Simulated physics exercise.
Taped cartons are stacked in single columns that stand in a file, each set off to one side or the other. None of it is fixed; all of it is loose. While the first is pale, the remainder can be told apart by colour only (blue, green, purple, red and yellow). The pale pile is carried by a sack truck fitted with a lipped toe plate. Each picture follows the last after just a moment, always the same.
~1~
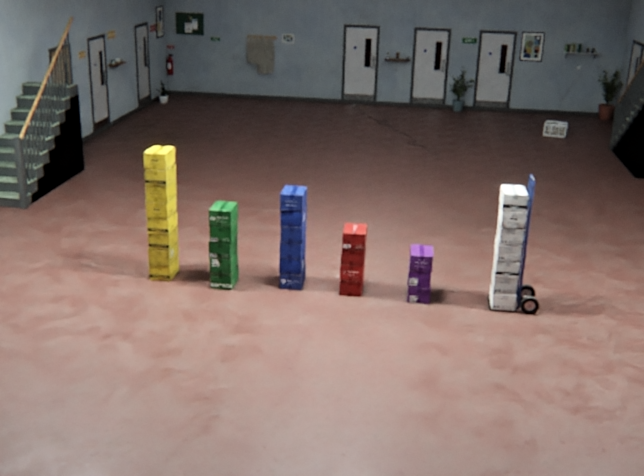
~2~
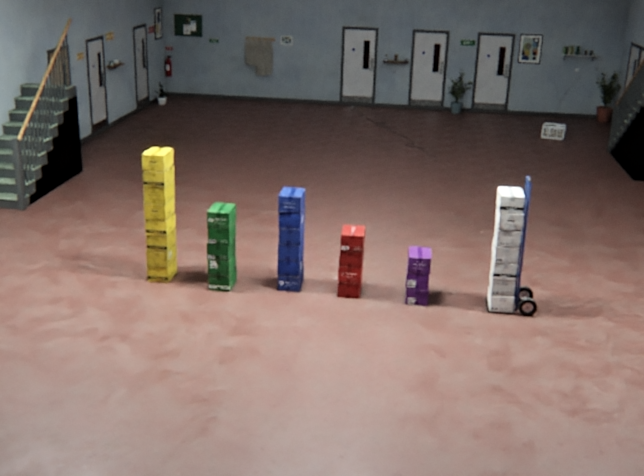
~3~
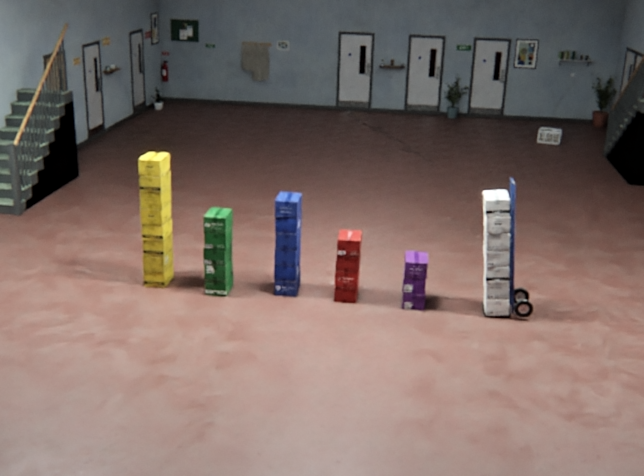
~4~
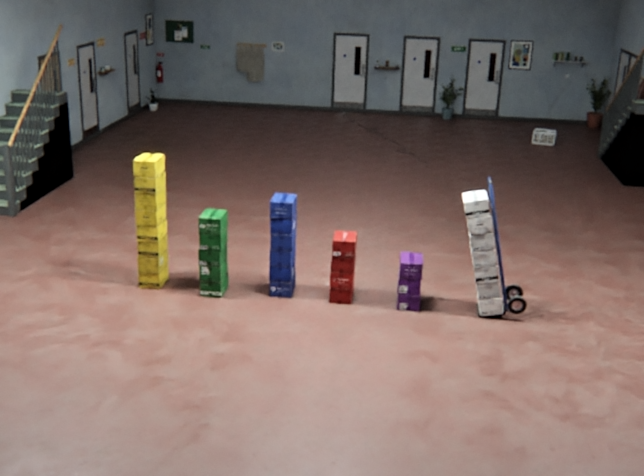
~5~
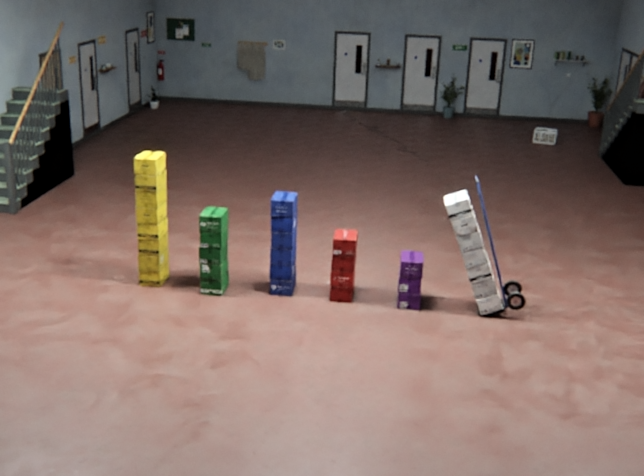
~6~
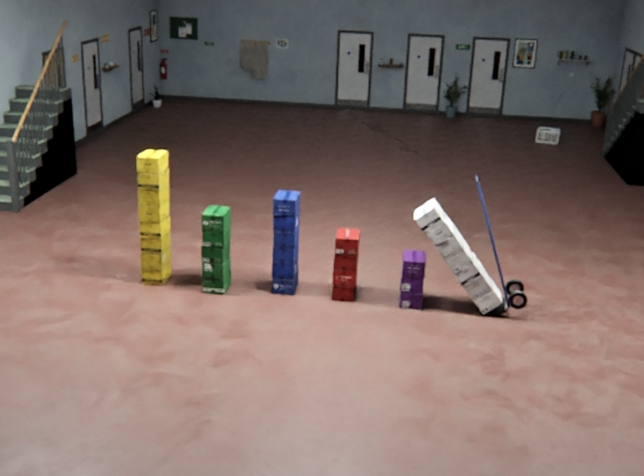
A white stack of taped cartons on a blue hand truck leans left, gradually at first and then steeply, separating from the truck's upright frame, while the purple, red, blue, green and yellow stacks stand still across the reddish floor.
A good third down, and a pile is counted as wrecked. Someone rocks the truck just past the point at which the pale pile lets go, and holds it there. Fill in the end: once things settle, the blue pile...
Once things settle, the blue pile is still up.
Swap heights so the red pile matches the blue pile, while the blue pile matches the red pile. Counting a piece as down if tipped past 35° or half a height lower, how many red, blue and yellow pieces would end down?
By colour, the number down is red 0, blue 0 and yellow 0.
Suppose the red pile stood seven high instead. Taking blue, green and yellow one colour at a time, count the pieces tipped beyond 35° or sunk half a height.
The counts are blue 0, green 0 and yellow 0.
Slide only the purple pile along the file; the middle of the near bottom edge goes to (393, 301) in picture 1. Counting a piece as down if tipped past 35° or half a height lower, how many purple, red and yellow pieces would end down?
Purple 0, red 1, yellow 0.
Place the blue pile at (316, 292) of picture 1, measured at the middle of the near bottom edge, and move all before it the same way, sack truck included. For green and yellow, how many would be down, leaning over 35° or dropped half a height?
Green: 0; yellow: 0.
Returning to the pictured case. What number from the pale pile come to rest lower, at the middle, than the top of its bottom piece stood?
Altogether it is 4.
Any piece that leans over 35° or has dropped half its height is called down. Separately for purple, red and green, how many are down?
Tally - purple: 2; red: 3; green: 0.
Soon, 7 of the pale pile down; none of the 6 blue cartons down (0 of 26 in all colours); top blue carton unmoved.
A while on, 7 of the pale pile down; none of the 6 blue cartons down (0 of 26 in all colours); top blue carton unmoved; top purple carton tipped barely.
Towards the end, 7 of the pale pile down; none of the 6 blue cartons down (2 of 26 in all colours); top blue carton unmoved; top purple carton tipped well over, half its height lower.
Finally, 7 of the pale pile down; none of the 6 blue cartons down (5 of 26 in all colours); top blue carton displaced a little; top purple carton tipped well over, half its height lower. Seen by the last camera, middles, top blue carton near (284, 203), top purple carton near (380, 271).
